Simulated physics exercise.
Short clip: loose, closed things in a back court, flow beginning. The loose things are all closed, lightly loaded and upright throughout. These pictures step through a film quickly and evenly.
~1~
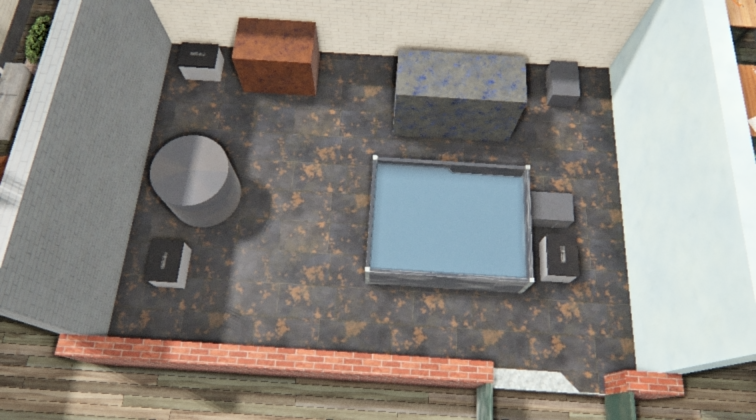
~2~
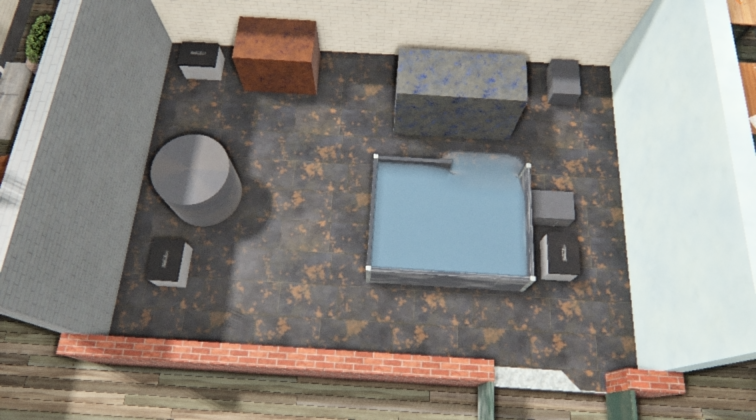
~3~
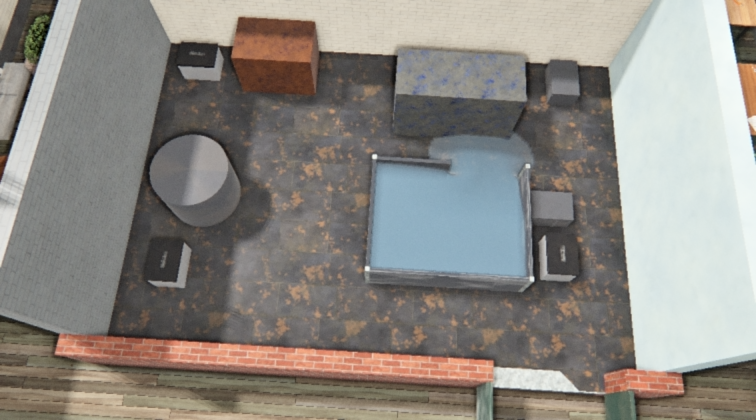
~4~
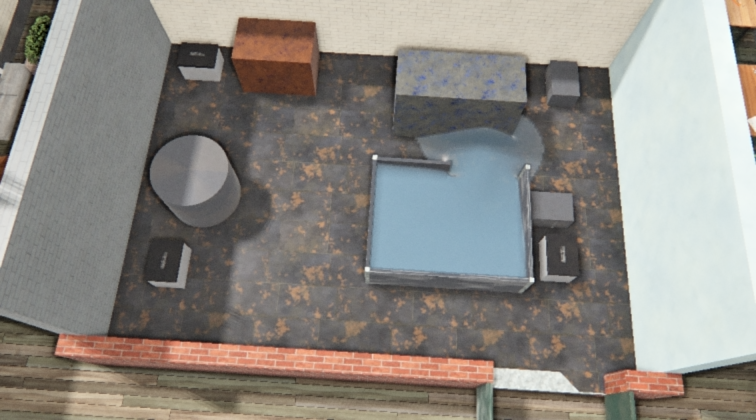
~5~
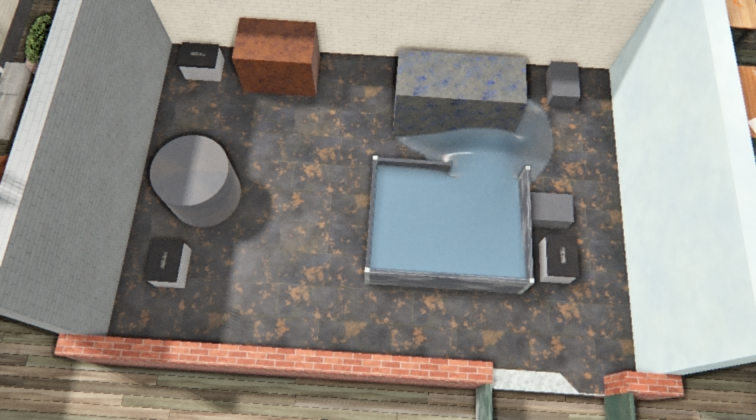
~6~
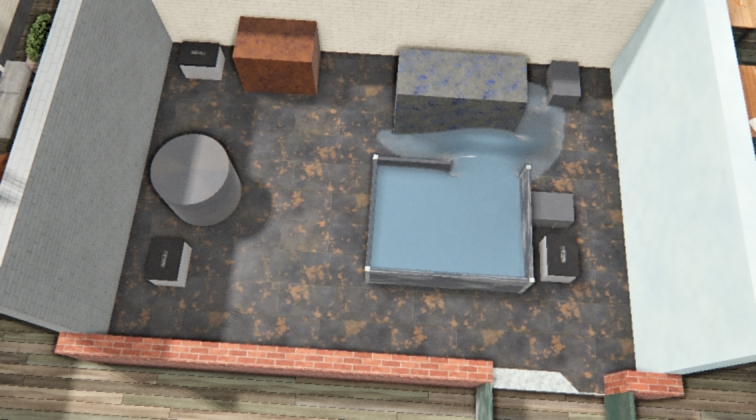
A blue pool spills water from its back edge, which spreads across the dark floor.
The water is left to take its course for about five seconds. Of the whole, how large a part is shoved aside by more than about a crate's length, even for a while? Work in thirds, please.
The share moved far is below one third.
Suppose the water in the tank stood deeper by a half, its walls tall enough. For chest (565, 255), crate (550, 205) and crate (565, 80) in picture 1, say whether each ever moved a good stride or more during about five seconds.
Taking them as listed, the first stopped before it, the second stopped before it and the third reached the mark.
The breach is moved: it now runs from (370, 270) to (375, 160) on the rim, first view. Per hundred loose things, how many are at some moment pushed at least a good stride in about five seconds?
That works out to about 20 per cent of them.
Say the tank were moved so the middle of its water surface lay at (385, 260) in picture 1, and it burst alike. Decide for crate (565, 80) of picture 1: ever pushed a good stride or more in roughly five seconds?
Covered that distance.
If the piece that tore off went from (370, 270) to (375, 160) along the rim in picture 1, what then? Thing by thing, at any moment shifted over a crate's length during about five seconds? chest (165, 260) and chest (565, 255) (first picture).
As listed: Swept aside, less than that.
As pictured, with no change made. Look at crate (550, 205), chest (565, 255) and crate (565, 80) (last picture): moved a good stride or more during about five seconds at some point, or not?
Item one never gets that far, item two never gets that far, item three gets that far.
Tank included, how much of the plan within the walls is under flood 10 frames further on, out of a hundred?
Close to 40 per cent, tank included.
A moment on, 0 of 5 are well off their spots; 0 afloat.
Next, 0 of 5 are well off their spots; 0 afloat.
Later, 0 of 5 are well off their spots; 1 afloat.
In the end, 1 of 5 are well off their spots, and 1 have been at some point; 3 afloat.
